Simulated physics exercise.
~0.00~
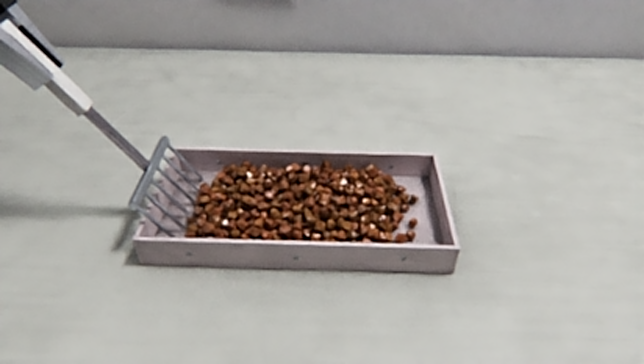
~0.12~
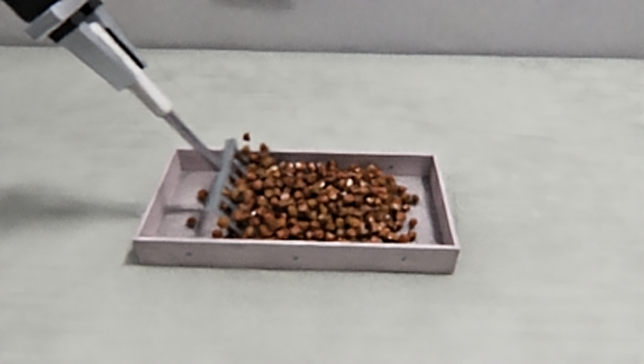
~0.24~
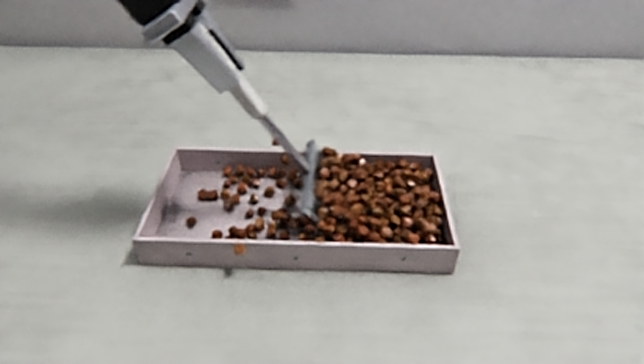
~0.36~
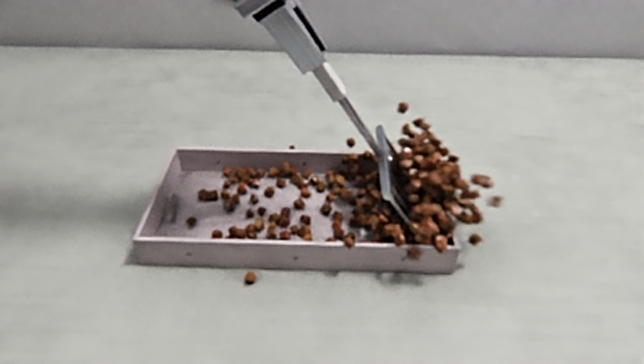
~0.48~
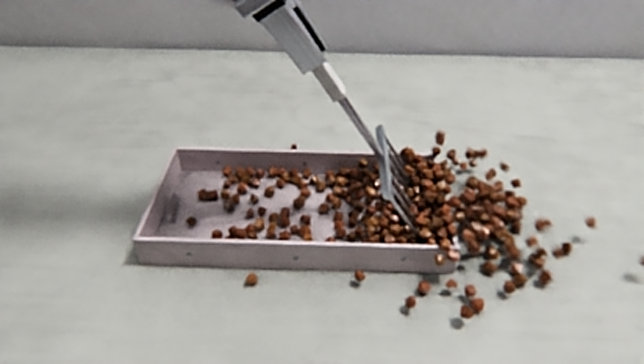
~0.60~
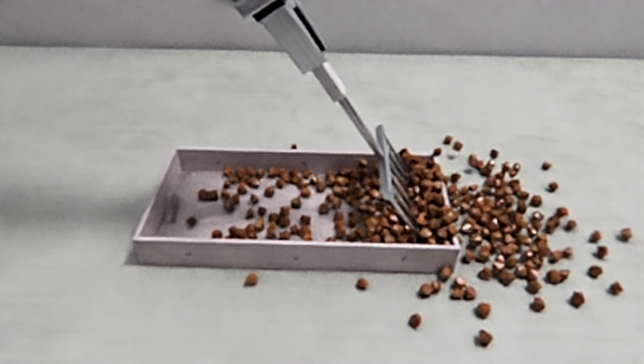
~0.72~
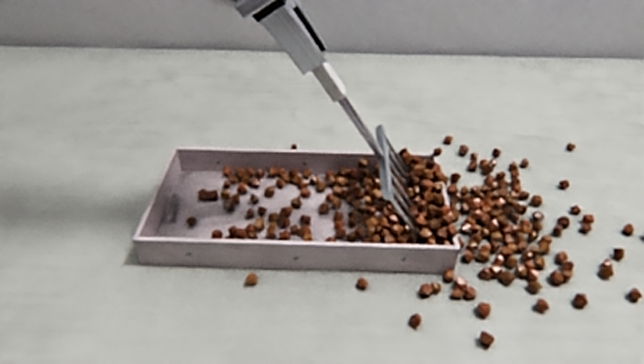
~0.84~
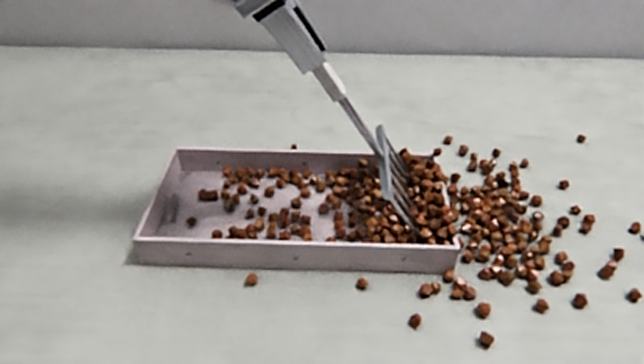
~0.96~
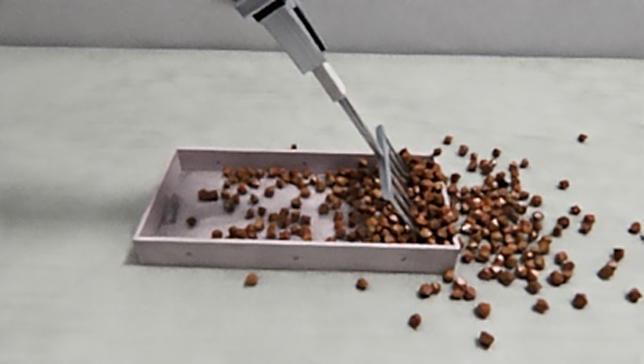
A grey and white robotic arm with a dark upper section reaches in from the upper left, holding a grey comb at the left end of a shallow, pale pinkish tray on a light grey table, seen from the front and slightly above. Brown pellets lie heaped in the tray. The comb sweeps right, pushing the pile along and leaving scattered pellets behind. Near the right end, it drives the heap over the wall, and pellets tumble onto the table. The comb stops there while the spilled pellets spread and settle, with many still in the tray.
